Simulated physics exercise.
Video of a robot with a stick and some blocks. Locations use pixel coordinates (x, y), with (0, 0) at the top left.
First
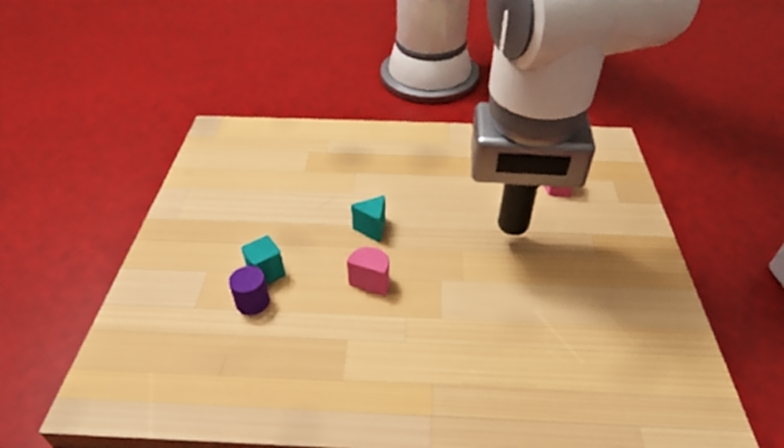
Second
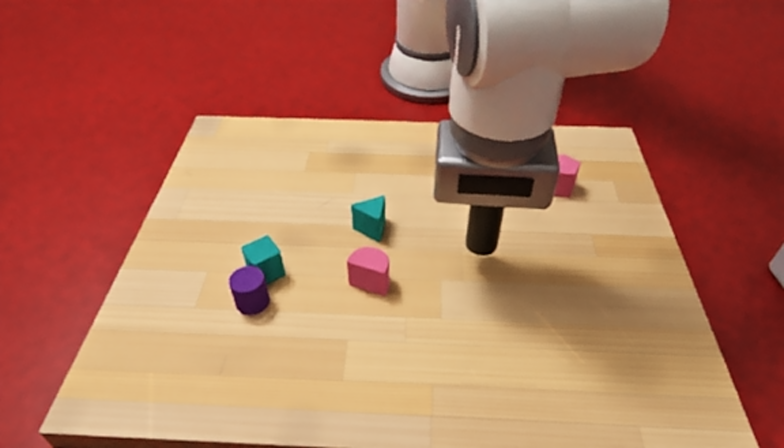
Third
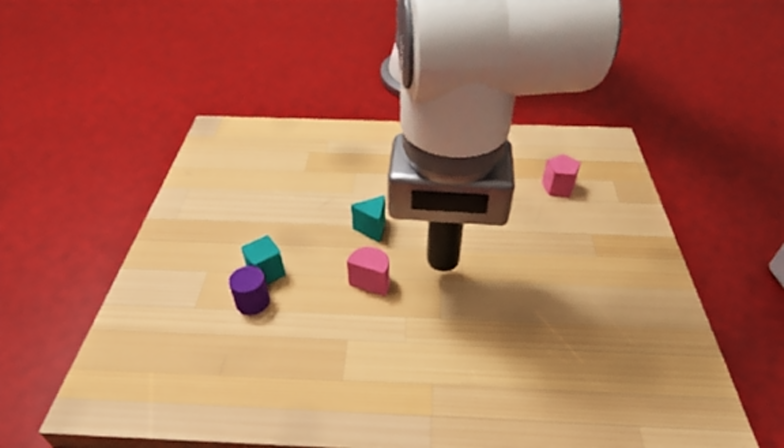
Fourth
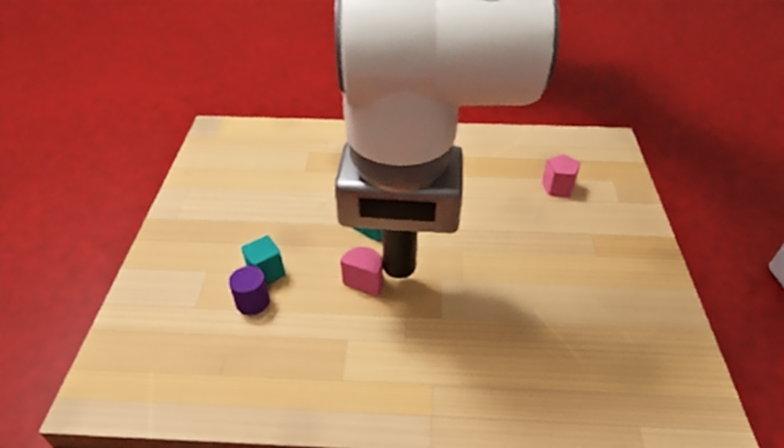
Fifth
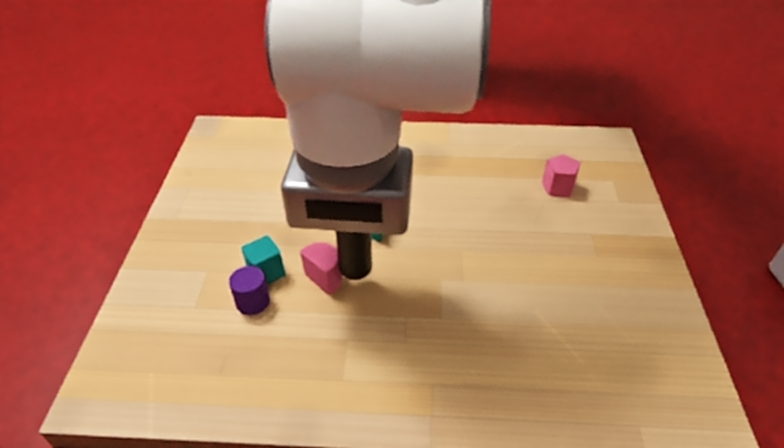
Robot arm with a black stick sweeping left across a wooden board and pushing a pink block toward turquoise and purple blocks.
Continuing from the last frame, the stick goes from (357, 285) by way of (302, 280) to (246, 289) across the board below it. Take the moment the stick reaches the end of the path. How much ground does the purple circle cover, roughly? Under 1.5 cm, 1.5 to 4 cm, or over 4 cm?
The move is medium, 1.5 to 4 cm.
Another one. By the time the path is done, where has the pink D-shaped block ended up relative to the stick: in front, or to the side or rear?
It will get left beside or behind the stick.
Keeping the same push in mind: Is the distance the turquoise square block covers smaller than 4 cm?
No, I don't think so.
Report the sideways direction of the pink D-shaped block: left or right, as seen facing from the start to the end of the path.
Out to the right.
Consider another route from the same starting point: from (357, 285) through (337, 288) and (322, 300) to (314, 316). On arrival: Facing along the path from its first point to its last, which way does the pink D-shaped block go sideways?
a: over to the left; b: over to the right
Option b.
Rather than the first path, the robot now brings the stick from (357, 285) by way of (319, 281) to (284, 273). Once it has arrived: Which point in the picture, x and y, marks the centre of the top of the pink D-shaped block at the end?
The centre of its top will be at (261, 232).
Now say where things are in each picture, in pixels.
In the first picture, stick tip at (513, 226); block tops, purple circle at (246, 278); turquoise square block at (261, 249); pink D-shaped block at (370, 258); turquoise triangular block at (371, 206).
In the second picture, stick at (481, 246); blocks unchanged.
In the third picture, stick at (443, 260); blocks unchanged.
In the fourth picture, stick at (400, 268); pink D-shaped block at (364, 258).
In the fifth picture, stick at (356, 269); purple circle at (246, 278); turquoise square block at (261, 249); pink D-shaped block at (322, 254); turquoise triangular block hidden.
The first path, step by step. One third of the way, stick at (317, 265); turquoise square block at (256, 249); pink D-shaped block at (287, 247), turned 20° clockwise.
Two thirds of the way, stick at (280, 265); turquoise square block at (223, 245), turned 15° clockwise; pink D-shaped block at (254, 243), turned 40° clockwise.
At the end, stick at (242, 273); purple circle at (222, 291); turquoise square block at (198, 236), turned 15° clockwise; pink D-shaped block at (230, 243), turned 90° clockwise; turquoise triangular block in place.
